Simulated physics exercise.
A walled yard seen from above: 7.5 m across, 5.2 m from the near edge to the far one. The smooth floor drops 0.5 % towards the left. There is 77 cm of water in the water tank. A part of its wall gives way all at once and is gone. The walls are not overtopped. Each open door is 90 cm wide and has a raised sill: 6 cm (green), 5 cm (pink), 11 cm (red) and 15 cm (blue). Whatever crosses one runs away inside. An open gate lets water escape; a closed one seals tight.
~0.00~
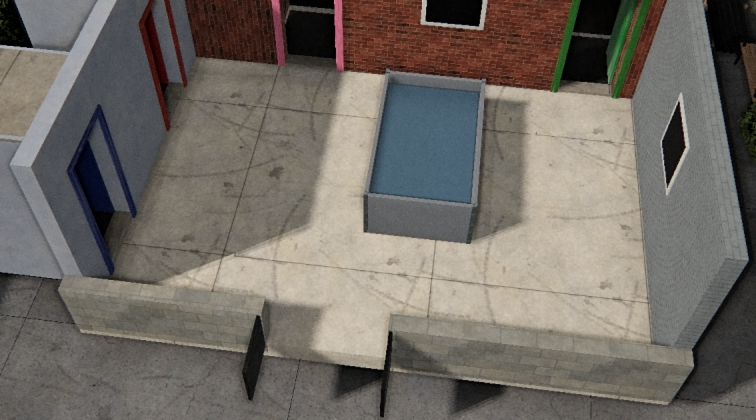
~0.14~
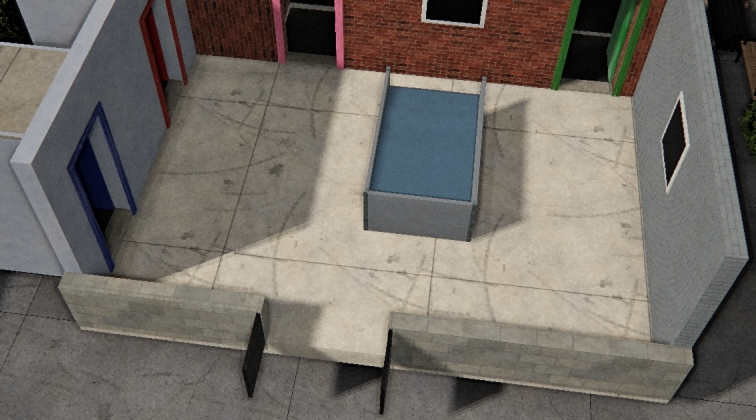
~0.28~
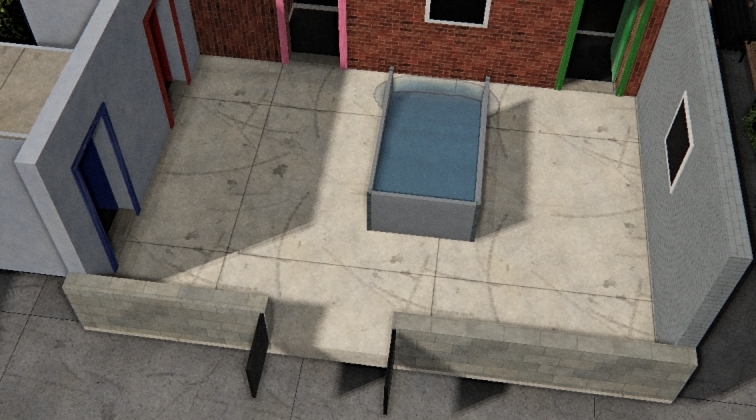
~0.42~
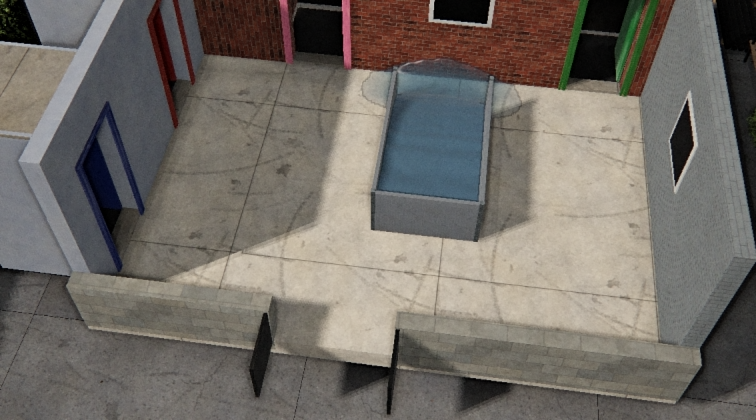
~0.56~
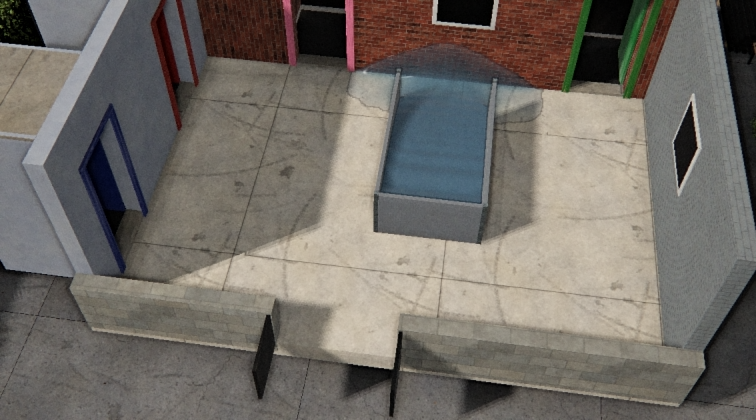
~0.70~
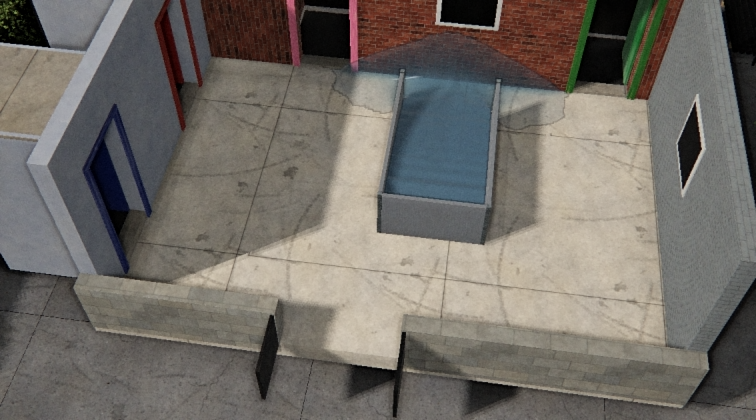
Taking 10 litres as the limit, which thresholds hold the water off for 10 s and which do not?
Door by door: At the green door it passes the limit; at the pink door it passes the limit; at the red door it goes over the limit; at the blue door it stays under the limit.
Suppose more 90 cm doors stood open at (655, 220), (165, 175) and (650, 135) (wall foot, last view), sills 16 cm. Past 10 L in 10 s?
In turn: Not over, under, over.
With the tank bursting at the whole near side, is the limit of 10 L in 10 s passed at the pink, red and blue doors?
Against that limit: Pink below, red below, blue below.
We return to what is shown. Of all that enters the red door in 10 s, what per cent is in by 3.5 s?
Some 65 per cent by then.
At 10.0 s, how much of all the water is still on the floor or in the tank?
About 82 per cent.
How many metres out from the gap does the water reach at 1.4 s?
About 4.0 m.
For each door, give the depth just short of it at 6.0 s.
In cm: Green 8, pink 4, red 11, blue 5.
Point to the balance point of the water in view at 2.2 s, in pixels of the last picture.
Around (441, 129).
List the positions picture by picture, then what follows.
The water tank at (428, 138) is whole and still, 77 cm deep, in the first frame.
The front is at a hidden place, 0.8 m from the gap on the water tank's far side; 0.3 m2 of floor is under water; 77 cm left at the back of the water tank, in the second frame.
Water pours out on the water tank's far side and has run 1.1 m, to (382, 88); typically 11 cm deep outside, 77 cm at the water tank's back, in the third frame.
The front is at (379, 72), 1.4 m from the gap on the water tank's far side; 1.8 m2 of floor is under water; 77 cm left at the back of the water tank, in the fourth frame.
The front is at (354, 72), 1.8 m from the gap on the water tank's far side; 2.3 m2 of floor is under water; 73 cm left at the back of the water tank, in the fifth frame.
The front is at (566, 93), 2.1 m from the gap on the water tank's far side; 2.3 m2 of floor is under water; 65 cm left at the back of the water tank, in the sixth frame.
After 1.4 s water covers 20 % of the floor and is deepest (55 cm) near (448, 84); green door 9 cm at the sill, 0 L in, pink door 11 cm at the sill, 2 L in, red door not reached, blue door not reached.
After 2.2 s water covers 35 % of the floor and is deepest (40 cm) near (447, 91); green door 10 cm at the sill, 2 L in, pink door 12 cm at the sill, 14 L in, red door 23 cm at the sill, 10 L in, blue door not reached.
After 3.5 s water covers 55 % of the floor and is deepest (23 cm) near (632, 118); green door 13 cm at the sill, 26 L in, pink door 8 cm at the sill, 33 L in, red door 21 cm at the sill, 81 L in, blue door 7 cm at the sill, 0 L in.
After 6.0 s water covers 85 % of the floor and is deepest (16 cm) near (114, 305); green door 8 cm at the sill, 70 L in, pink door 4 cm at the sill, 39 L in, red door 11 cm at the sill, 123 L in, blue door 5 cm at the sill, 0 L in.
After 10.0 s water covers 95 % of the floor and is deepest (13 cm) near (154, 204); green door 6 cm at the sill, 82 L in, pink door 7 cm at the sill, 39 L in, red door 10 cm at the sill, 124 L in, blue door 10 cm at the sill, 0 L in.
